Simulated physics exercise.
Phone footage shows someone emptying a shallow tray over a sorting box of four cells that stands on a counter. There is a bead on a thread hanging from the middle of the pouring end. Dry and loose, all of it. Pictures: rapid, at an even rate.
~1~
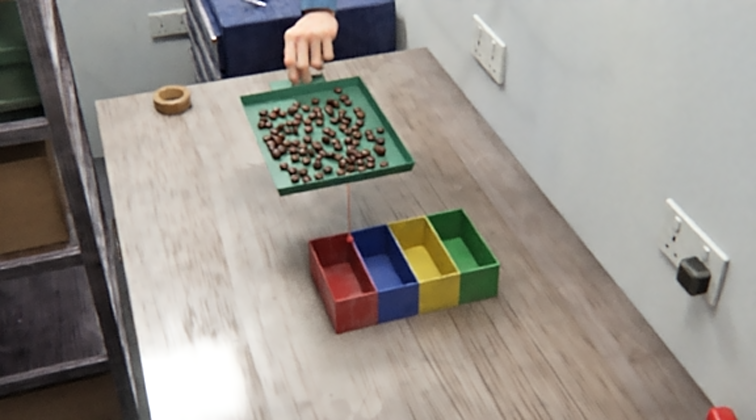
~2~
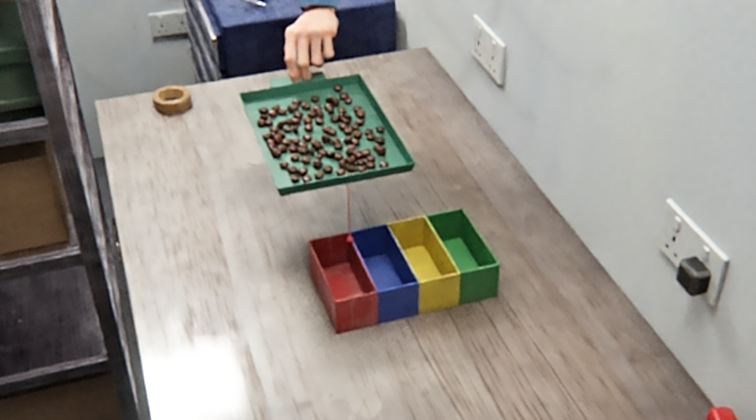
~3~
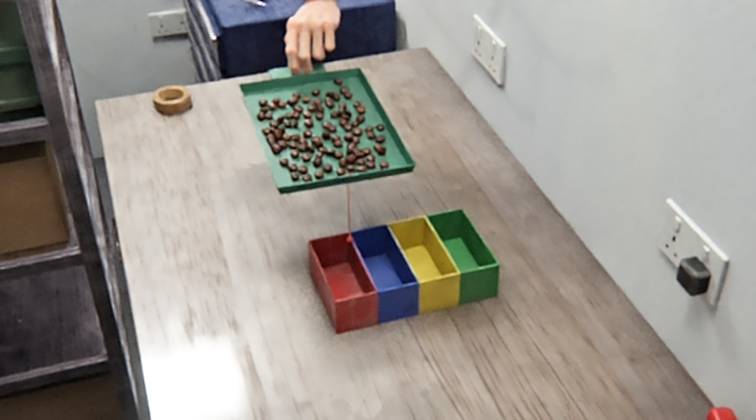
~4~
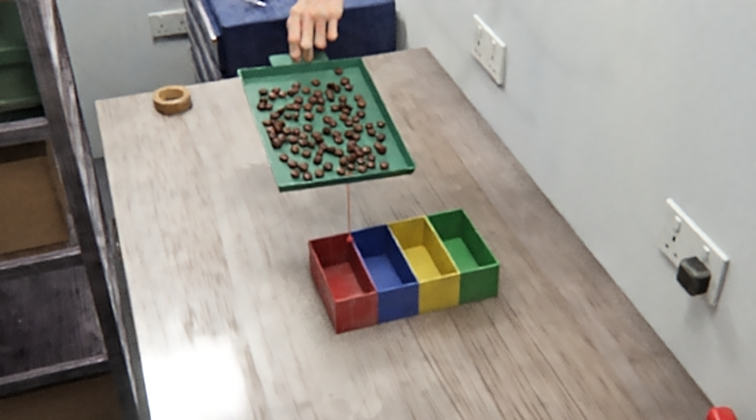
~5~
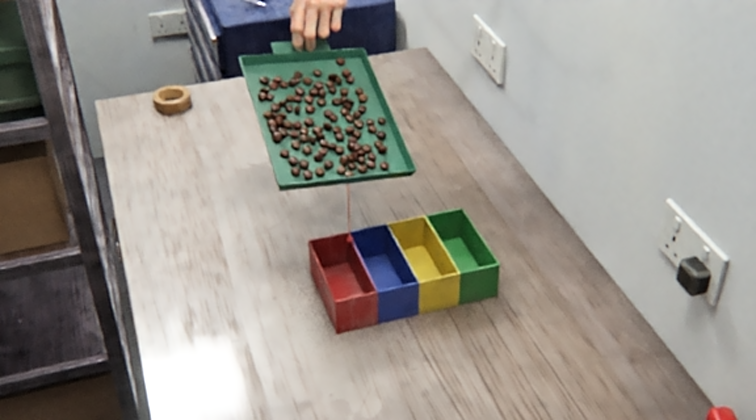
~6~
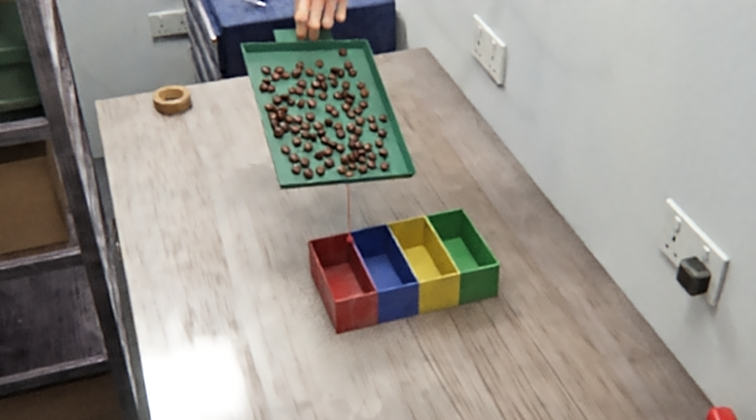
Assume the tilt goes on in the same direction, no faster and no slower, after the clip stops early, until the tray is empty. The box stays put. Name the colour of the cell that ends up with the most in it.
Yellow.
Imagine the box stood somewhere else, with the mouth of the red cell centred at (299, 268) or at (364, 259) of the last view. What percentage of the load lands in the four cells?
You'd see around 100 per cent and then around 90 per cent.
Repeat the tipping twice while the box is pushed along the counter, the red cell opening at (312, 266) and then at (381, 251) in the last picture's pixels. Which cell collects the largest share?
First yellow, then the blue cell.
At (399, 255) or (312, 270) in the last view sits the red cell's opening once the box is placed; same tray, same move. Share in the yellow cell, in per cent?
The first gives 0 %, the second 50 %.
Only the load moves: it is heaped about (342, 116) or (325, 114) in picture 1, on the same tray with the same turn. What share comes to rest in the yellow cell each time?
Roughly 60 per cent, then 70 per cent.
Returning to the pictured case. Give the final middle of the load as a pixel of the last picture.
Close to (411, 278) in the last picture.
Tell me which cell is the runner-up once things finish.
That would be the cell in blue.
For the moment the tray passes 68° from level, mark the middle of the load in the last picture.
Check around (374, 159) in the last picture.
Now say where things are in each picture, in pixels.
The first frame shows corners of the pouring end at (280, 187) and (412, 161), level; middle of the load at (326, 140), flat chocolate drops; bead on its thread at (350, 240); red cell at (357, 310); blue cell at (398, 300); yellow cell at (439, 290); green cell at (479, 281).
The second frame shows corners of the pouring end at (280, 186) and (412, 162), level; middle of the load at (326, 139).
The third frame shows corners of the pouring end at (280, 185) and (412, 163), tipped barely, lowest at the right corner; middle of the load at (326, 136).
The fourth frame shows corners of the pouring end at (281, 184) and (413, 166), tipped a little, lowest at the right corner; middle of the load at (327, 131).
The fifth frame shows corners of the pouring end at (282, 183) and (413, 168), tipped clearly, lowest at the right corner; middle of the load at (328, 127).
The sixth frame shows corners of the pouring end at (283, 182) and (413, 171), tipped clearly, lowest at the right corner; middle of the load at (329, 123); red cell at (357, 310); blue cell at (398, 300); yellow cell at (439, 290); green cell at (479, 281).
Soon after the last picture, tray tipped steeply; nearly all on the tray; a small part falling or outside the box.
A little later, tray tipped past a quarter turn; a stray few on the tray; about half in the yellow cell; about a quarter in the blue cell; a small part in the red cell; a small part falling or outside the box.
Later still, tray tipped past a quarter turn; about half in the yellow cell; about a third in the blue cell; a small part in the red cell; a stray few falling or outside the box.
At rest, tray tipped past a quarter turn; about half in the yellow cell; about a third in the blue cell; a small part in the red cell; none in the green cell; a stray few outside the box.
